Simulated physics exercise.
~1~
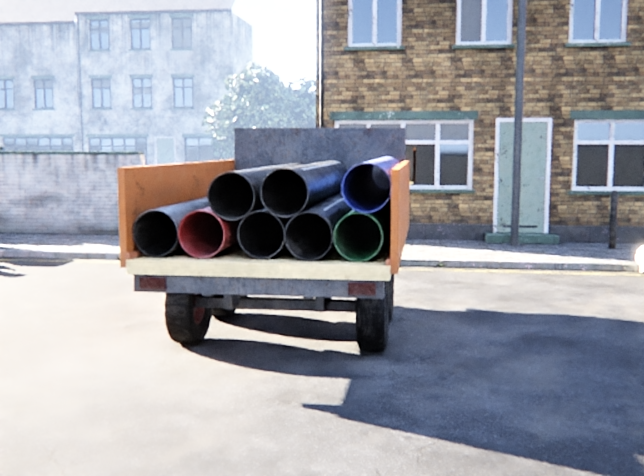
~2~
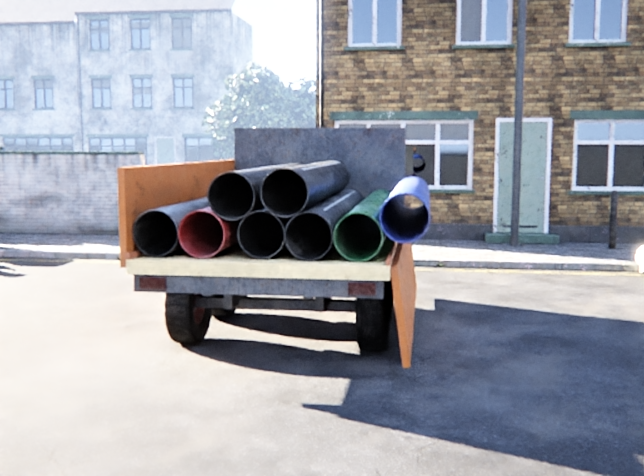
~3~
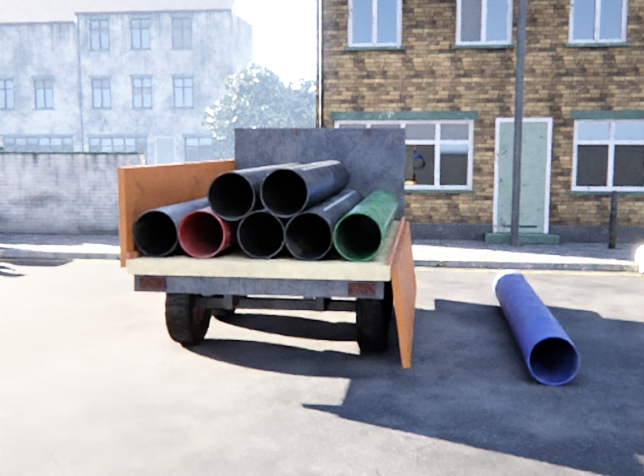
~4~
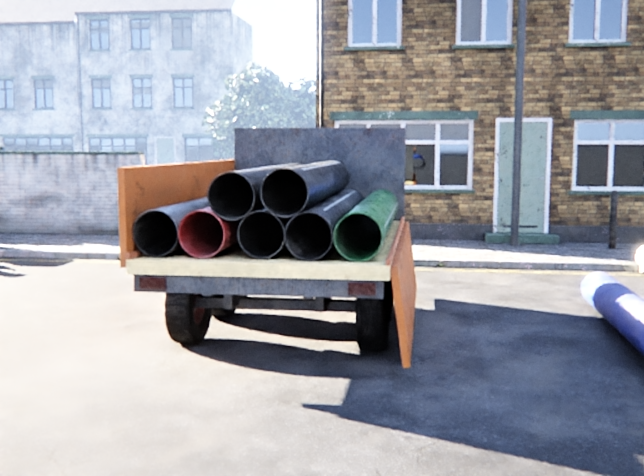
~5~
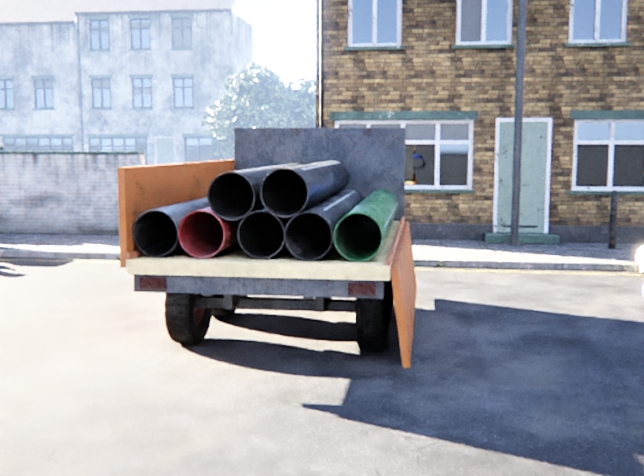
A trailer loaded with large plastic pipes stands on a sunlit street, seen from its tail end, with a brick house and a pale wall behind. Black pipes fill most of the deck, with a red one near the left, a green one at the right and a blue one resting above the green. The orange right side panel swings out and down, while the left one stays up. The blue pipe rolls right over the edge, drops to the road and rolls out of view. The other seven pipes remain on the deck, the green one by the open edge.
